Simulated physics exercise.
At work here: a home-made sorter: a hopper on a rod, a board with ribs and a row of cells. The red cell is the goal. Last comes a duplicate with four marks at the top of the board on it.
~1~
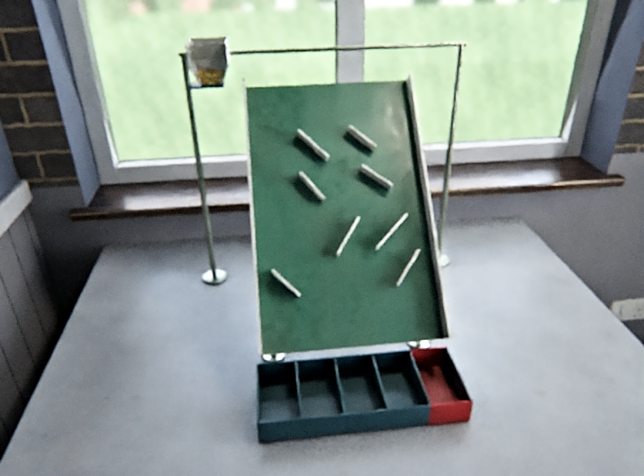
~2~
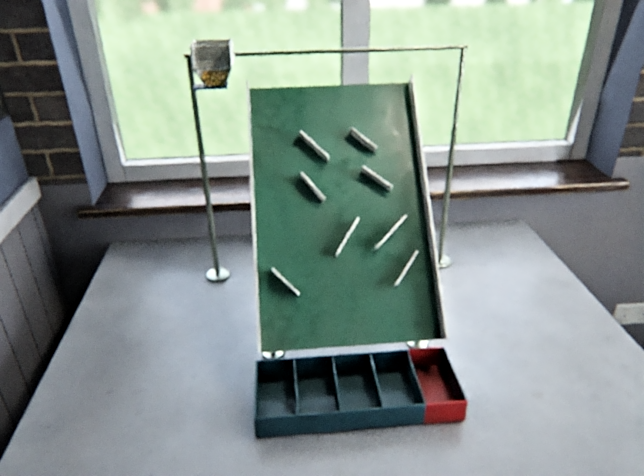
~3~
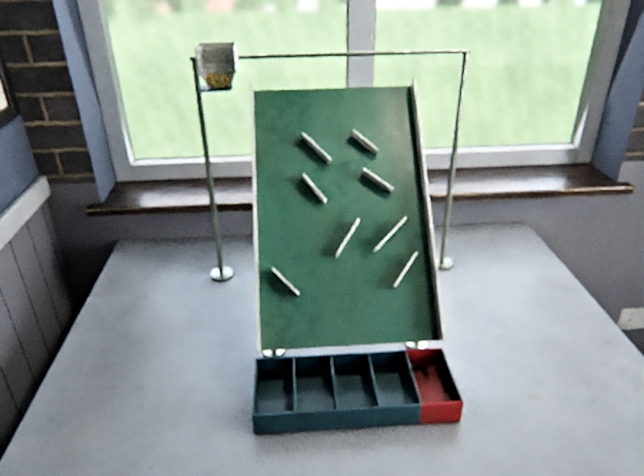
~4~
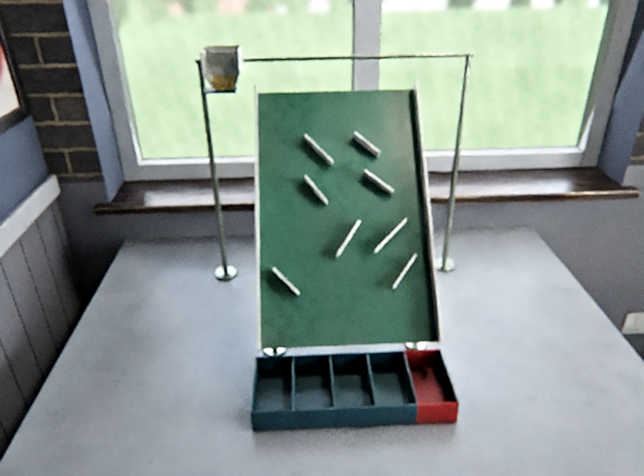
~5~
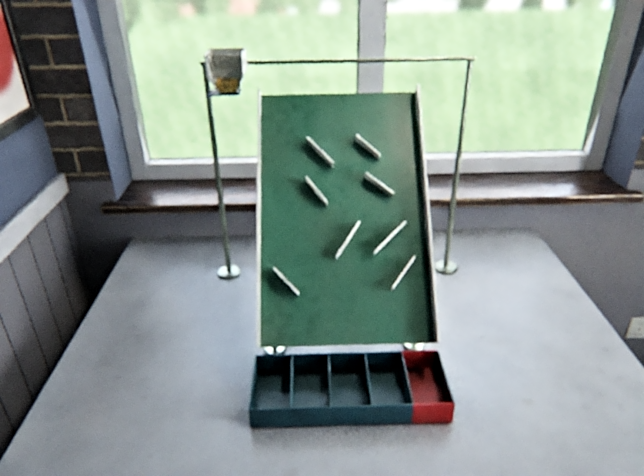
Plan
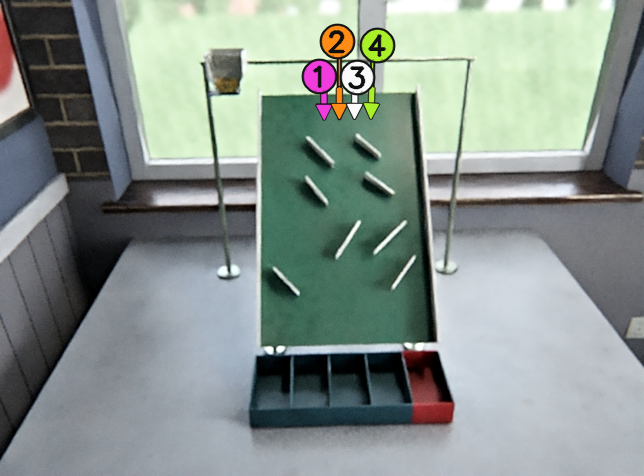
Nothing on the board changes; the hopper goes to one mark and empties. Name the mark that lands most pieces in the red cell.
4.
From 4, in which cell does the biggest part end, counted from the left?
The fifth from the left.
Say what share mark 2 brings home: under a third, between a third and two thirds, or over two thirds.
Under a third.
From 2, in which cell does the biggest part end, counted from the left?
The second from the left.
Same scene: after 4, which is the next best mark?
Here it is mark 3.
On the marked copy, mark 1 meets the board at (324, 114); mark 2 meets the board at (339, 113); mark 3 meets the board at (354, 113); mark 4 meets the board at (371, 113).
For mark 1, not one piece in the red cell, almost all in other cells.
For mark 2, about a tenth in the red cell, almost all in other cells.
For mark 3, roughly half in the red cell, roughly half in other cells.
For mark 4, the larger part in the red cell, roughly a quarter in other cells, just a few outside the box.
